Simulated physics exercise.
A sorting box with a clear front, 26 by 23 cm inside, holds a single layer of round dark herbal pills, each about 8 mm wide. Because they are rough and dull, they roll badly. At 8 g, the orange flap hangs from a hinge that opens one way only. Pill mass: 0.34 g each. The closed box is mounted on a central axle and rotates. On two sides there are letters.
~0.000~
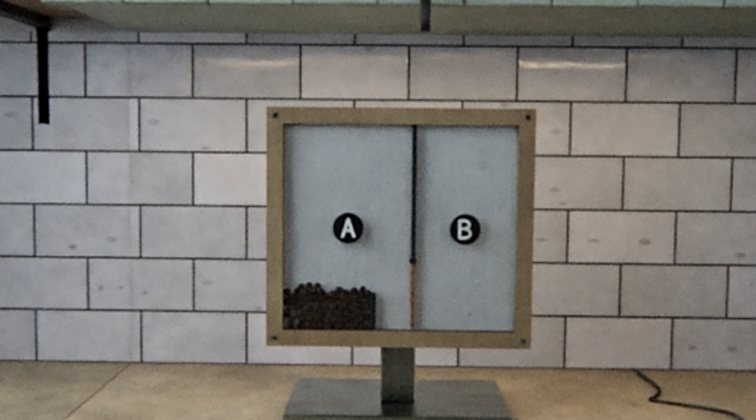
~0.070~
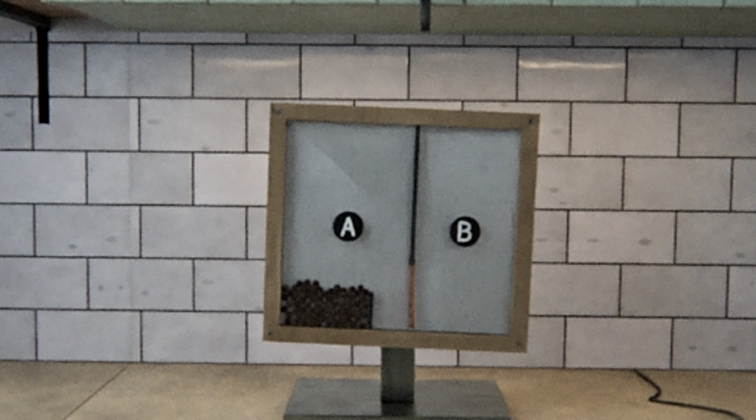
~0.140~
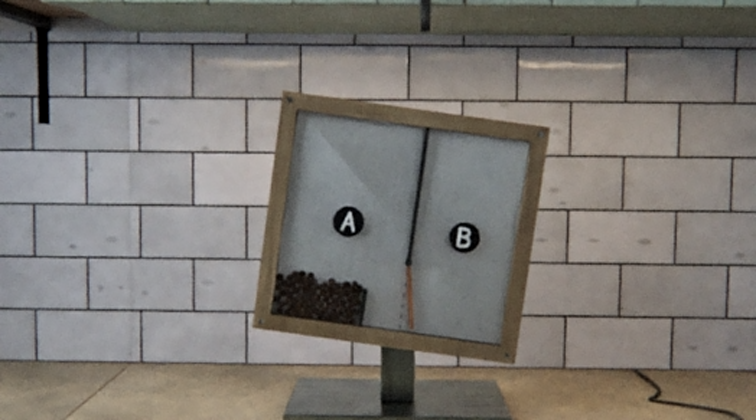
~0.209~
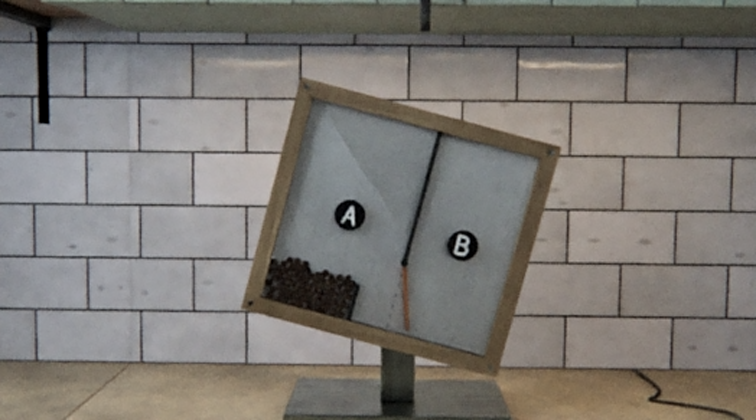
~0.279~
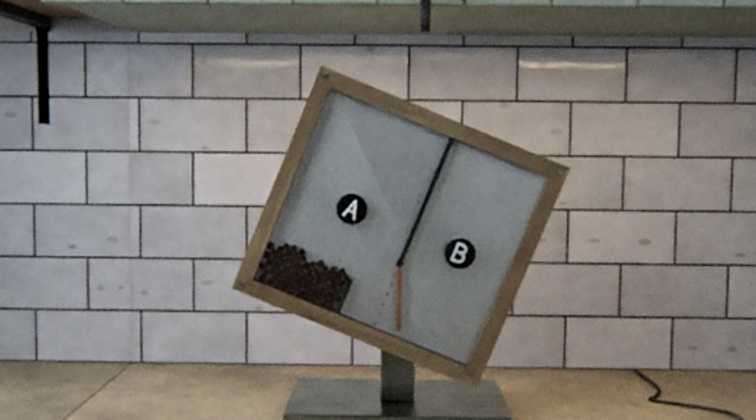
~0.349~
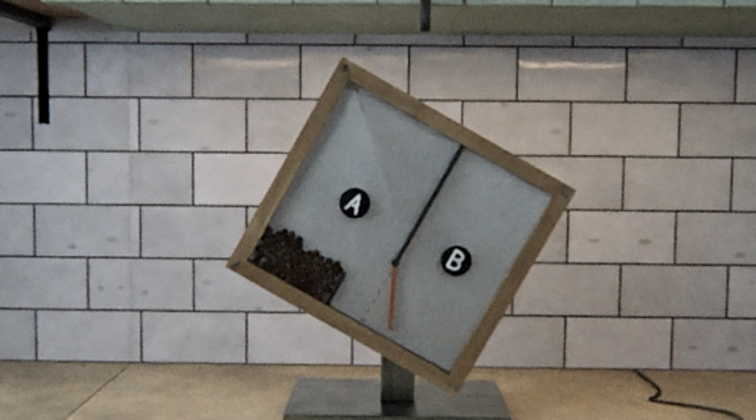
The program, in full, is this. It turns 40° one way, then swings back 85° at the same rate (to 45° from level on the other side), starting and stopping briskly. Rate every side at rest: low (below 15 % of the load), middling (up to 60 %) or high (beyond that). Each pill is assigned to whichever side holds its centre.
Side A top tier, side B bottom tier.
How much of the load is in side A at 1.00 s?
About 100 percent of the load.
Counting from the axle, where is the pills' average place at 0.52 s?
Some 12 cm left and 2 cm below.
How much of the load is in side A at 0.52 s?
I'd put it near 100 in a hundred.
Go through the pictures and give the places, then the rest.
In the first picture, level; about 70 pills; pills' middle (328, 307); highest (309, 285); orange flap (413, 261); A (348, 228), B (465, 229).
In the second picture, turned 2° clockwise; pills' middle (325, 305); highest (307, 283).
In the third picture, turned 7° clockwise; pills' middle (318, 297); highest (302, 274); wall ends (409, 258), (365, 291).
In the fourth picture, turned 14° clockwise; pills' middle (310, 287); highest (290, 260); orange flap (404, 263) tilted 3°.
In the fifth picture, turned 22° clockwise; pills' middle (303, 275); highest (271, 246).
In the sixth picture, turned 29° clockwise; pills' middle (298, 263); highest (270, 230); orange flap (395, 263) tilted 4°; A (355, 203), B (456, 261).
By 0.52 s, it stands 40° clockwise; the pills' middle is 12 cm left of and 2 cm below the centre; A 100 %; orange flap open 36°.
By 1.00 s, it stands 2° anticlockwise; the pills' middle is 8 cm left of and 9 cm below the centre; A 100 %; orange flap shut.
By 1.48 s, it stands 45° anticlockwise; the pills' middle is 1 cm right of and 12 cm below the centre; A 100 %; orange flap shut.
All still by 2.4 s, it stands 45° anticlockwise; A 100 %, B 0 %; orange flap shut.
